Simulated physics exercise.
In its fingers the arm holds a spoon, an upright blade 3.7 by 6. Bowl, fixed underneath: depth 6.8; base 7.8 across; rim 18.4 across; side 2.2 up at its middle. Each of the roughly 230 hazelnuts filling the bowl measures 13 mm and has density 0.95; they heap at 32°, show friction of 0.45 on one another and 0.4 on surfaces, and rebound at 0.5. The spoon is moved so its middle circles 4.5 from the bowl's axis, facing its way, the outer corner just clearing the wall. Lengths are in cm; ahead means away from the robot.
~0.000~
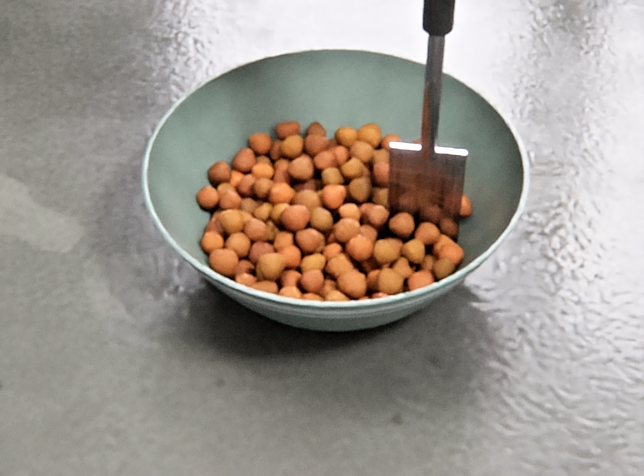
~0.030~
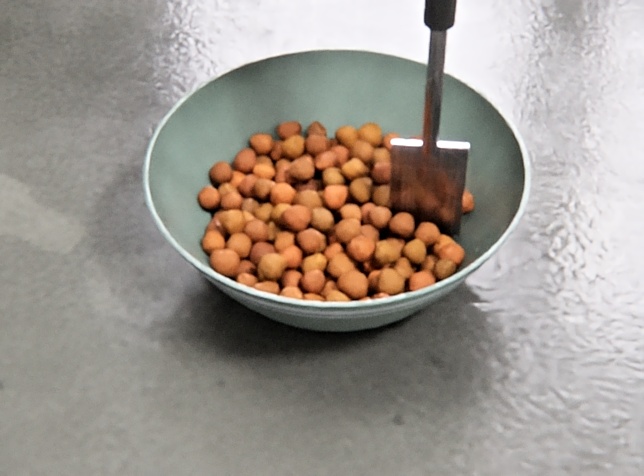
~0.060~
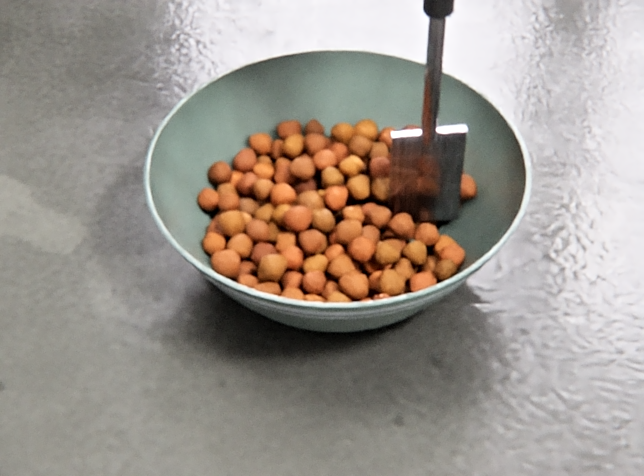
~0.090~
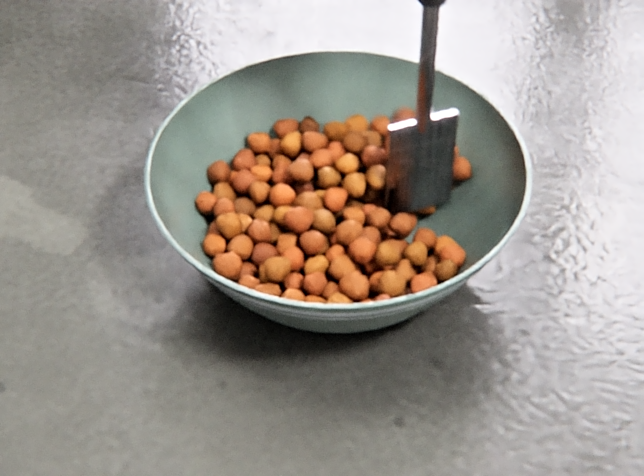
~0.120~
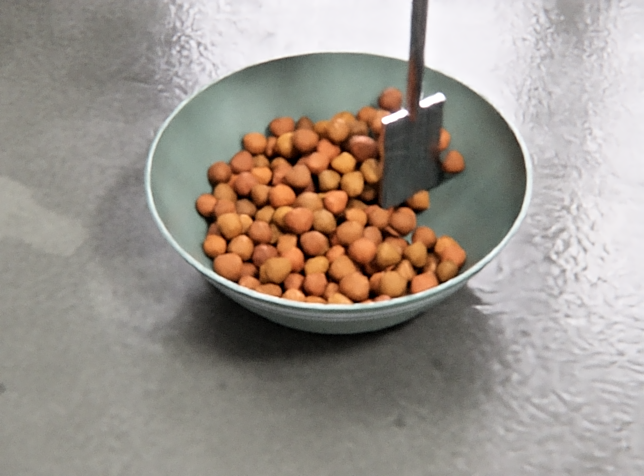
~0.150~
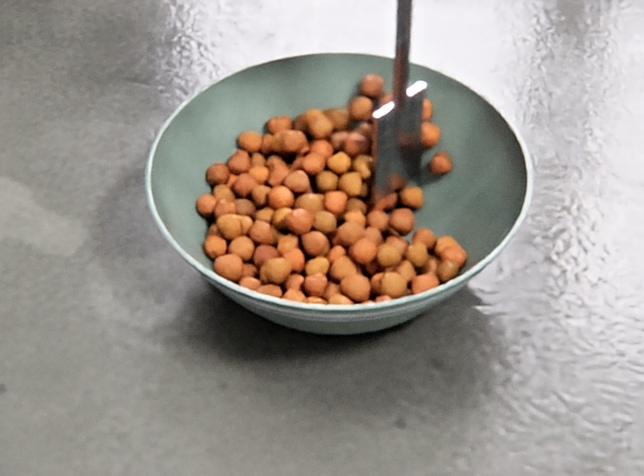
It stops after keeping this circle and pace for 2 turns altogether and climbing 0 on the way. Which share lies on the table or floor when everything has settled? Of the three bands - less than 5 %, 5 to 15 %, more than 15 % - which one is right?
The right band is 5 to 15 %.
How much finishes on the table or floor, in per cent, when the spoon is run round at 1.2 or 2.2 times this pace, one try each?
First try close to 15, second close to 50, in per cent.
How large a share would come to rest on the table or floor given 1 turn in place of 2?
Estimate: Near 5 %.
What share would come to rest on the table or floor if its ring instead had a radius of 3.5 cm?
That would come to roughly 5 percent.
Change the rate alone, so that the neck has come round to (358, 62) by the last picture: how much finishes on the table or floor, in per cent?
Some 25 %.
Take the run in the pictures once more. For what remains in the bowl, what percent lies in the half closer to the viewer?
About 40 %.
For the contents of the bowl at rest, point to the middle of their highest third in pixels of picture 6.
Roughly pixel (414, 171).
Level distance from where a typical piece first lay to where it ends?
7 cm.
By 0.76 s, 318° round, highest piece 8 above the table; 226 in the bowl, 6 on the table or floor.
By 1.36 s, 220° round, highest piece 8 above the table; 213 in the bowl, 17 on the table or floor, 2 in flight or on the tool.
By 1.87 s, 0° round, highest piece 7 above the table; 209 in the bowl, 23 on the table or floor.
By 2.57 s, 0° round, highest piece 7 above the table; 209 in the bowl, 23 on the table or floor.
Final count, 209 in the bowl, 23 on the table or floor. That is 10 % on the table or floor.
